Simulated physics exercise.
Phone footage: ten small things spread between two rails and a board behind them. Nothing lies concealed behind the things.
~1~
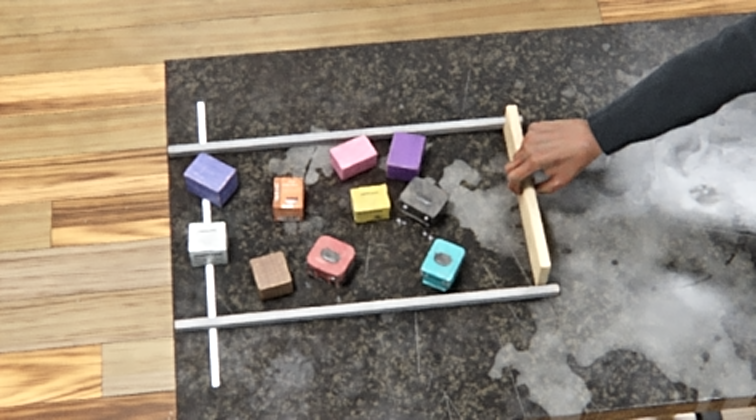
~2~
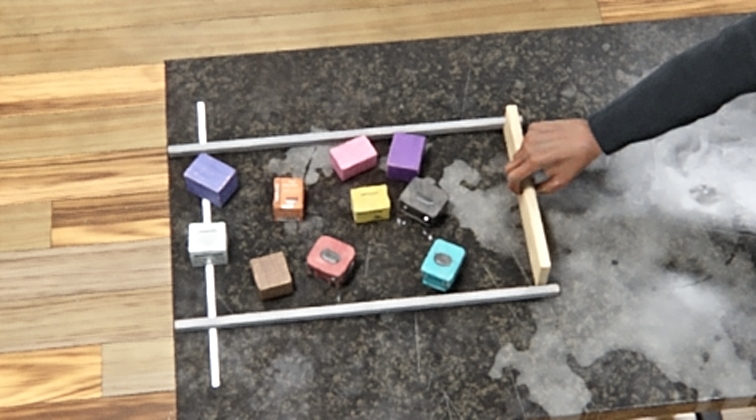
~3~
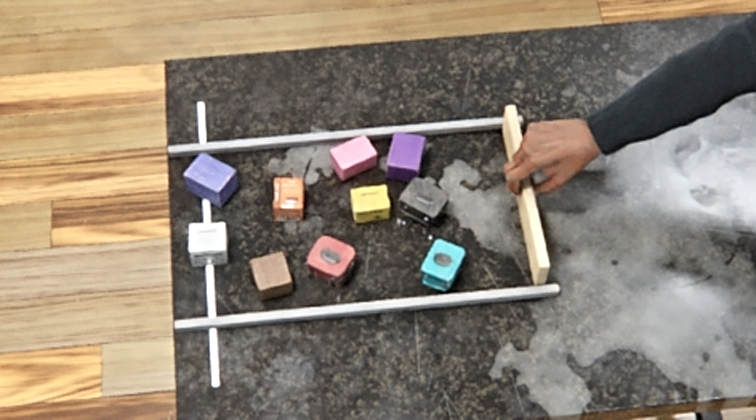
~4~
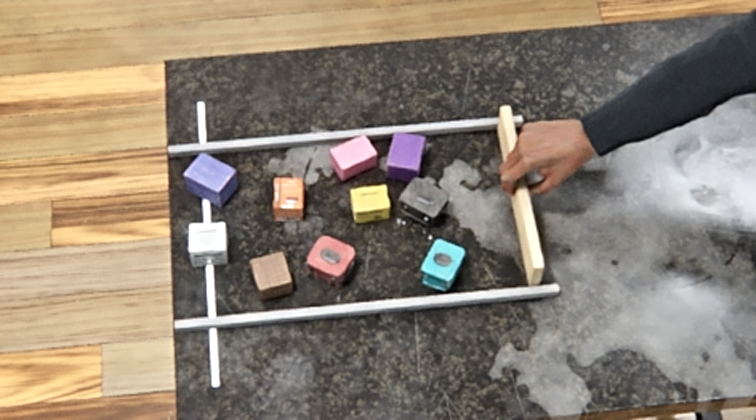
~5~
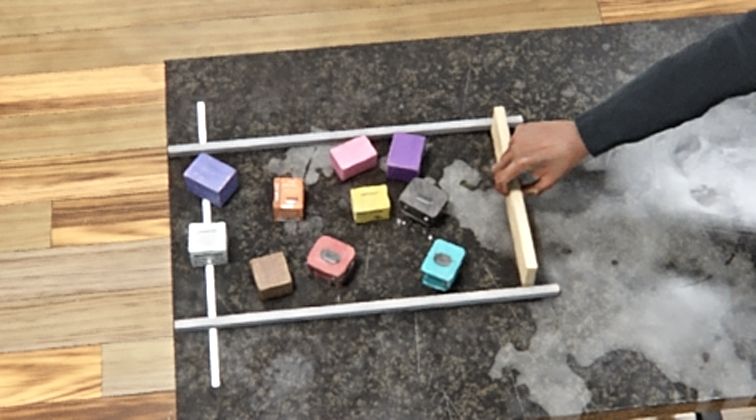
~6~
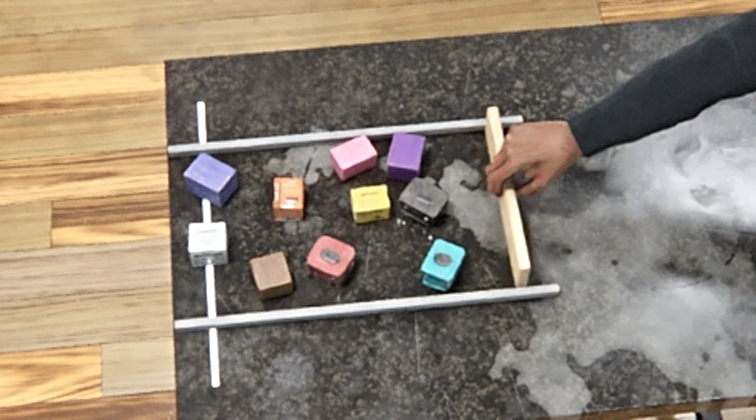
A hand slides a wooden board slightly to the left between two metal rails on a dark, stained surface, while the ten small colourful blocks and cases spread out between the rails stay still.
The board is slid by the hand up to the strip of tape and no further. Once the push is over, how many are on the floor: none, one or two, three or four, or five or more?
Most likely no fewer than five will tumble off the end.
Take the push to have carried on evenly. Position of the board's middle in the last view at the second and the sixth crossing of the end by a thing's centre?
At (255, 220) for the second, at (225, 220) for the sixth.
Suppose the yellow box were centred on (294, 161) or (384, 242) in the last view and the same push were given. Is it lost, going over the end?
Results in order - down; still up.
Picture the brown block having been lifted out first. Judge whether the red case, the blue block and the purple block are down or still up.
Red case - safe, blue block - gone, purple block - safe.
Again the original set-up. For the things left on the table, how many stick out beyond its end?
2 in all.
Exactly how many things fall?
Taken together, the number is 6.
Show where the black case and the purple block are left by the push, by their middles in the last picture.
The one named first is at (181, 224), the next at (189, 179).
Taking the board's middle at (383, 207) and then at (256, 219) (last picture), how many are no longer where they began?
First 6, after that 10.
Soon after, none off yet; white box at rest near (209, 244); blue block at rest near (211, 180); brown block at rest near (271, 277).
At rest, the number that fall off is five or more; fallen, yellow box, pink block, orange box, brown block, blue block and white box.
